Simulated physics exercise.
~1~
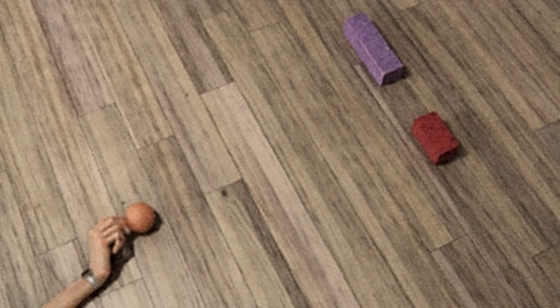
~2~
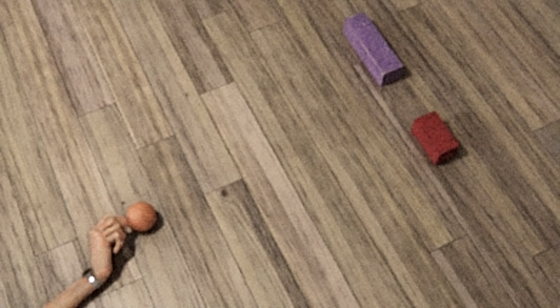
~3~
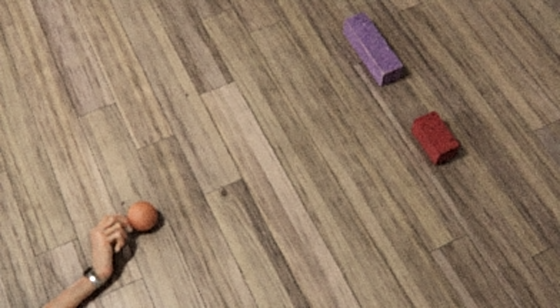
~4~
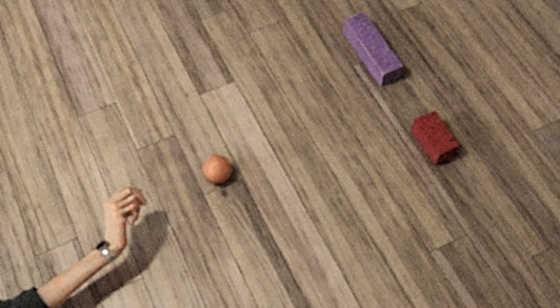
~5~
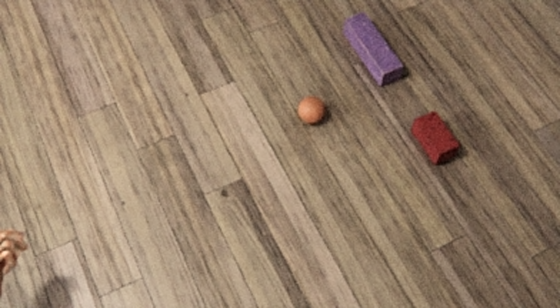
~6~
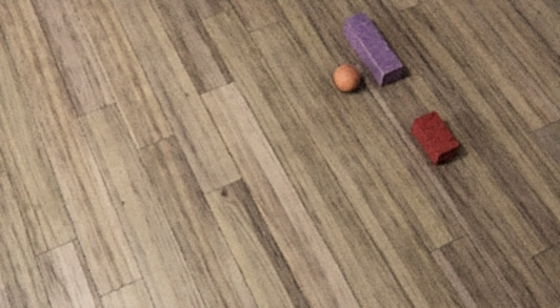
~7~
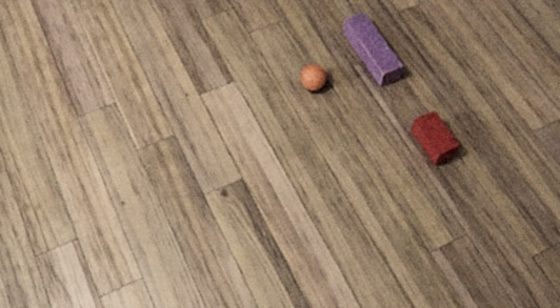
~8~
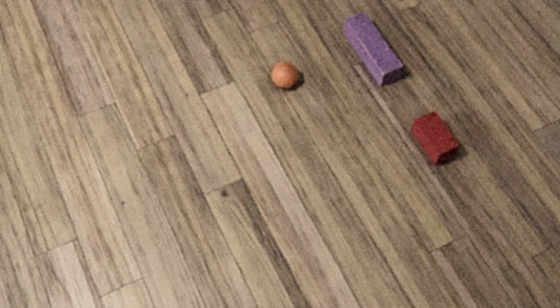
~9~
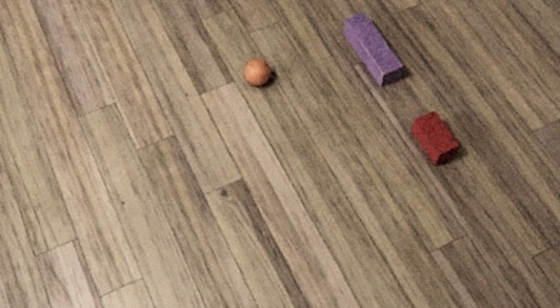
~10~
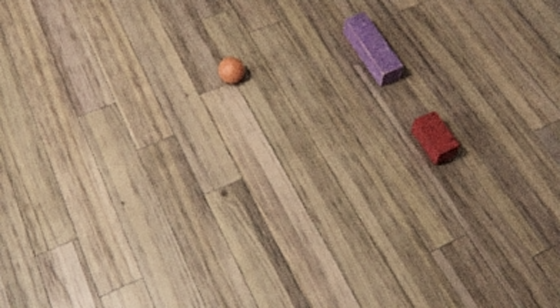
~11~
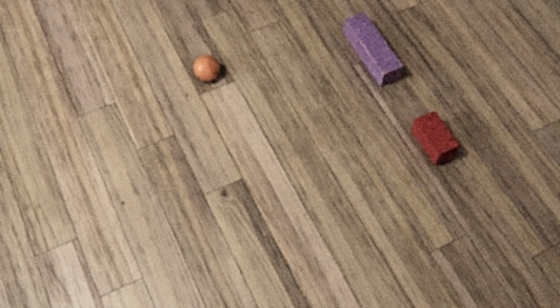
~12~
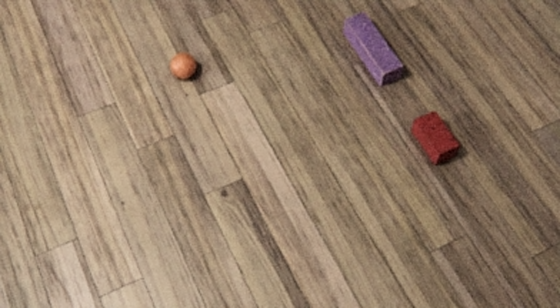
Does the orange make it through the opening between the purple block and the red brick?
No, the orange is stopped by the purple block and rolls back to the left without going through the opening.
A hand released a small orange on a wooden floor, sending it rolling up and to the right toward the opening between a purple block and a red brick, but it bounced off the purple block and rolled back to the left.
